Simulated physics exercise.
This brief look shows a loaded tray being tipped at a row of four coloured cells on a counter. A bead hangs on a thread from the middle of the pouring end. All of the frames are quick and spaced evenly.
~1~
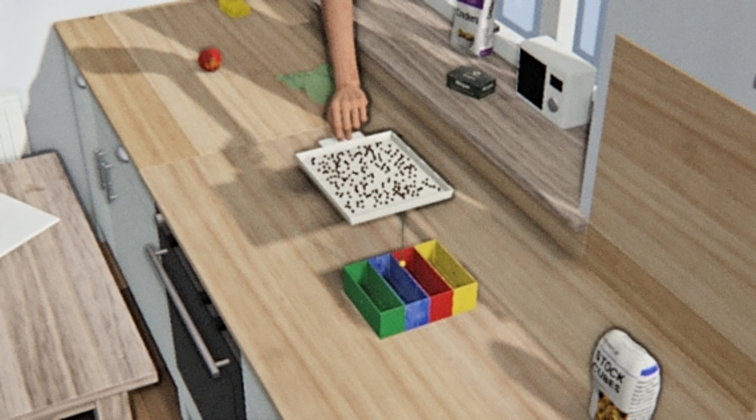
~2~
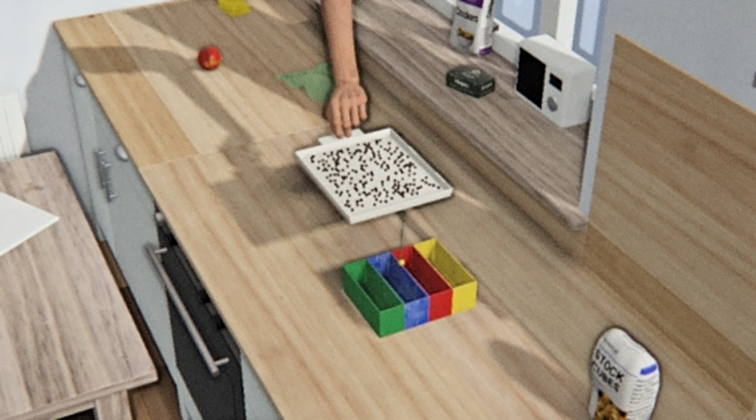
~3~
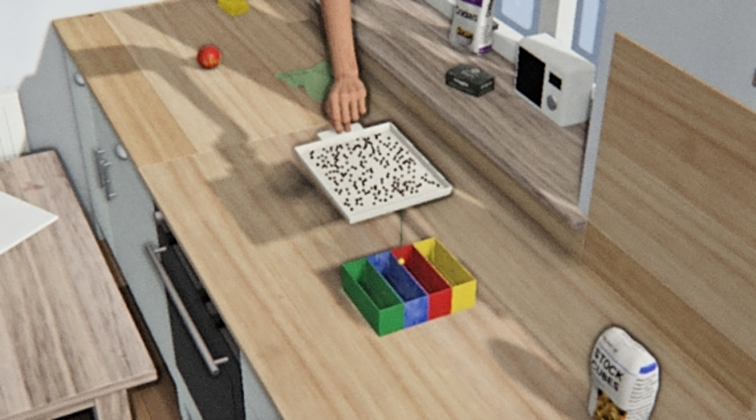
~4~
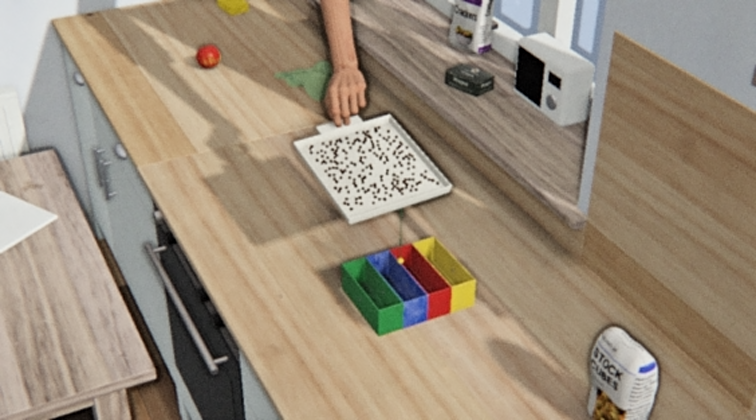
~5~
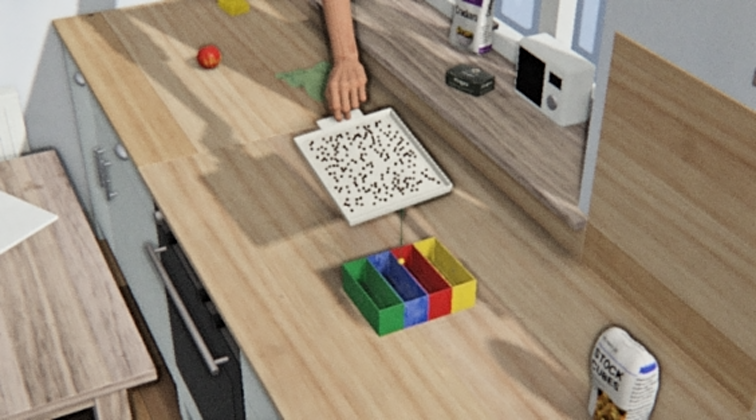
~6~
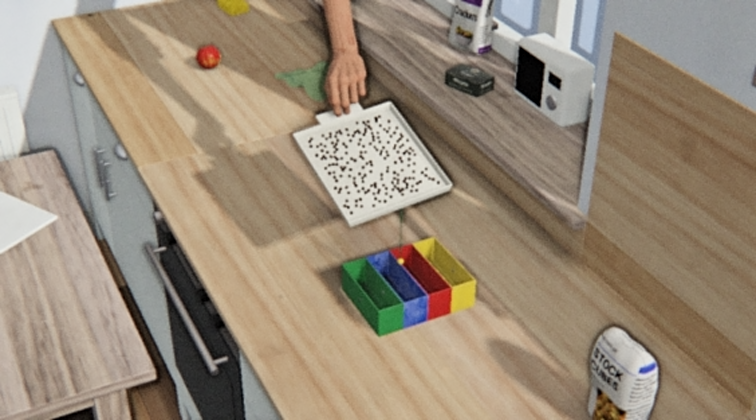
At the start, a hand grips the far end of a white tray of small dark berries, behind green, blue, red and yellow cells on a wooden counter. The hand gradually raises that end, and the tray steepens towards the cells, its near edge dipping slightly at the left corner.
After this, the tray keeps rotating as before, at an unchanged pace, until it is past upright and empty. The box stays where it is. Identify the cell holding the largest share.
Largest share: Green.
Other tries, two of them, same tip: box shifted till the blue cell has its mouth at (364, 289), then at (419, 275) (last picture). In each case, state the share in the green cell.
First position: Some 10 %; second position: Some 10 %.
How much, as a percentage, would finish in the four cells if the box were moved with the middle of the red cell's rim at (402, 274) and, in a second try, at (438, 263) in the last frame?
First placement near 100 percent, second near 10 percent.
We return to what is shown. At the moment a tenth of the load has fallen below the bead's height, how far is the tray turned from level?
65°, roughly.
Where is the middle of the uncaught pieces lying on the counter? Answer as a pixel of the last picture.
Centre: Close to (341, 333).
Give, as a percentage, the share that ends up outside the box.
My estimate is close to 40 %.
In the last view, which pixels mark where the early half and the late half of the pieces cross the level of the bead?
The first part passes (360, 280); everything after passes (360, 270).
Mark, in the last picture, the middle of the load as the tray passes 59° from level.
Near (365, 213).
Soon after the last picture, tray tipped steeply; most on the tray; a stray few in the green cell; a small part falling or outside the box.
A little later, tray tipped right over; about half on the tray; a small part in the green cell; about a third falling or outside the box.
Later still, tray tipped past a quarter turn; about half in the green cell; a stray few in the blue cell; about a third falling or outside the box.
At rest, tray tipped past a quarter turn; about half in the green cell; a stray few in the blue cell; none in the red cell; none in the yellow cell; about a third outside the box.
